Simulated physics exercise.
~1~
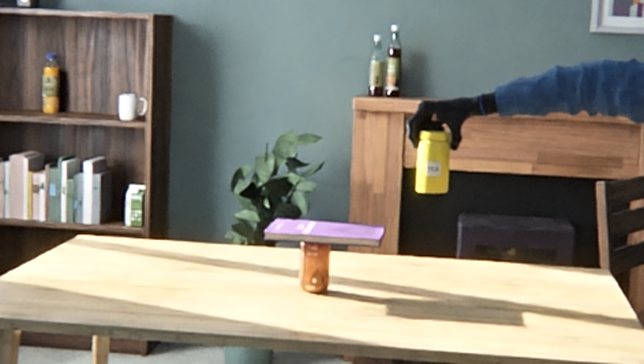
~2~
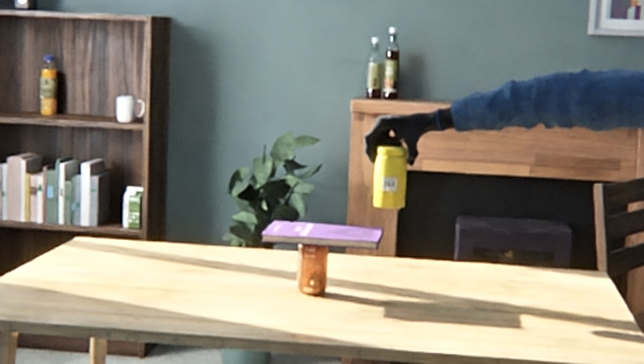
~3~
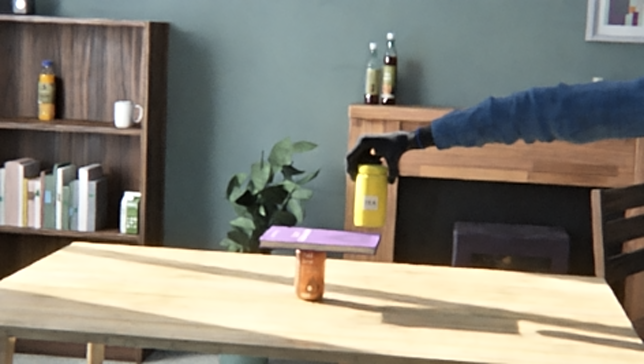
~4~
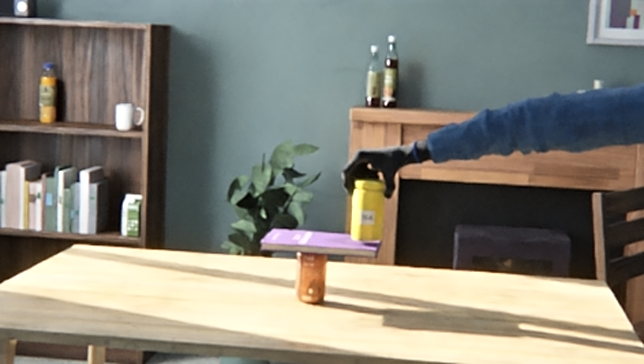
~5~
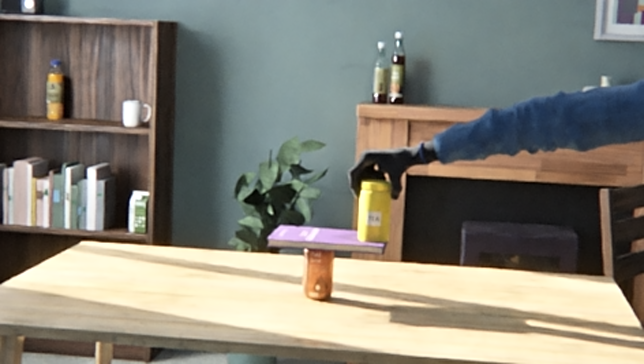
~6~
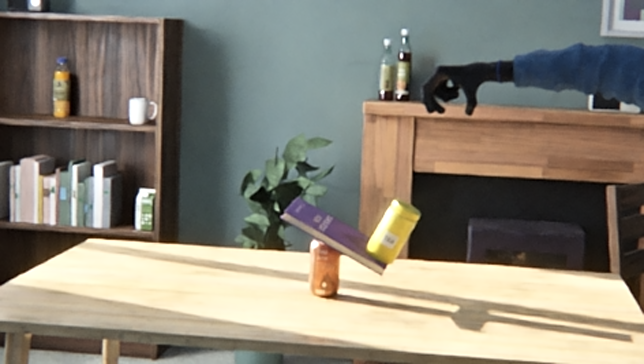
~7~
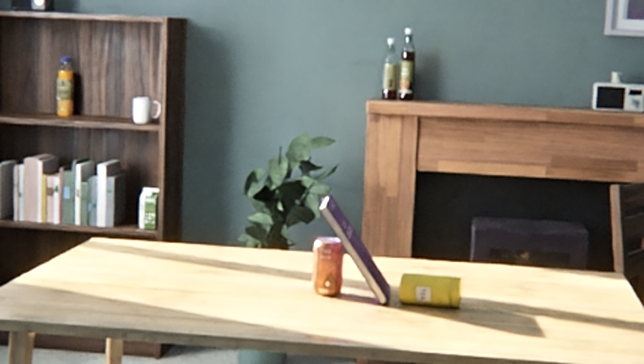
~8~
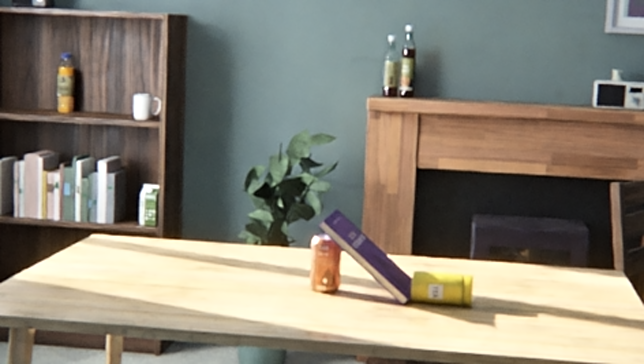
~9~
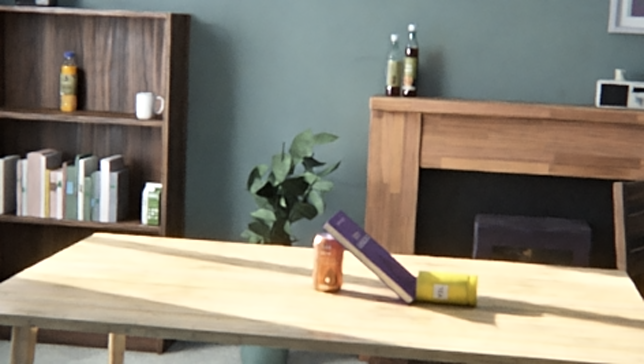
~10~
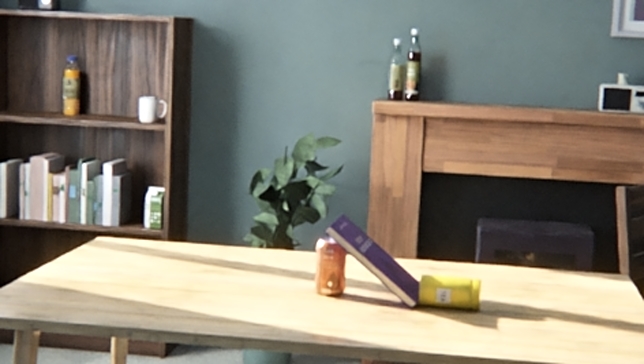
A purple book lies balanced flat on top of an orange can on a pale wooden table, seen from the front by a slightly swaying camera in a room with a dark bookcase on the left, a leafy plant behind and a wooden mantel with bottles on the right. A black-gloved hand in a blue sleeve carries a yellow jar in from the right and lowers it onto the book's right end. The hand lets go and draws back, and the book tips down to the right as the jar slides off. The jar lands on its side, and the book slips after it, ending propped aslant between the upright can and the fallen jar.
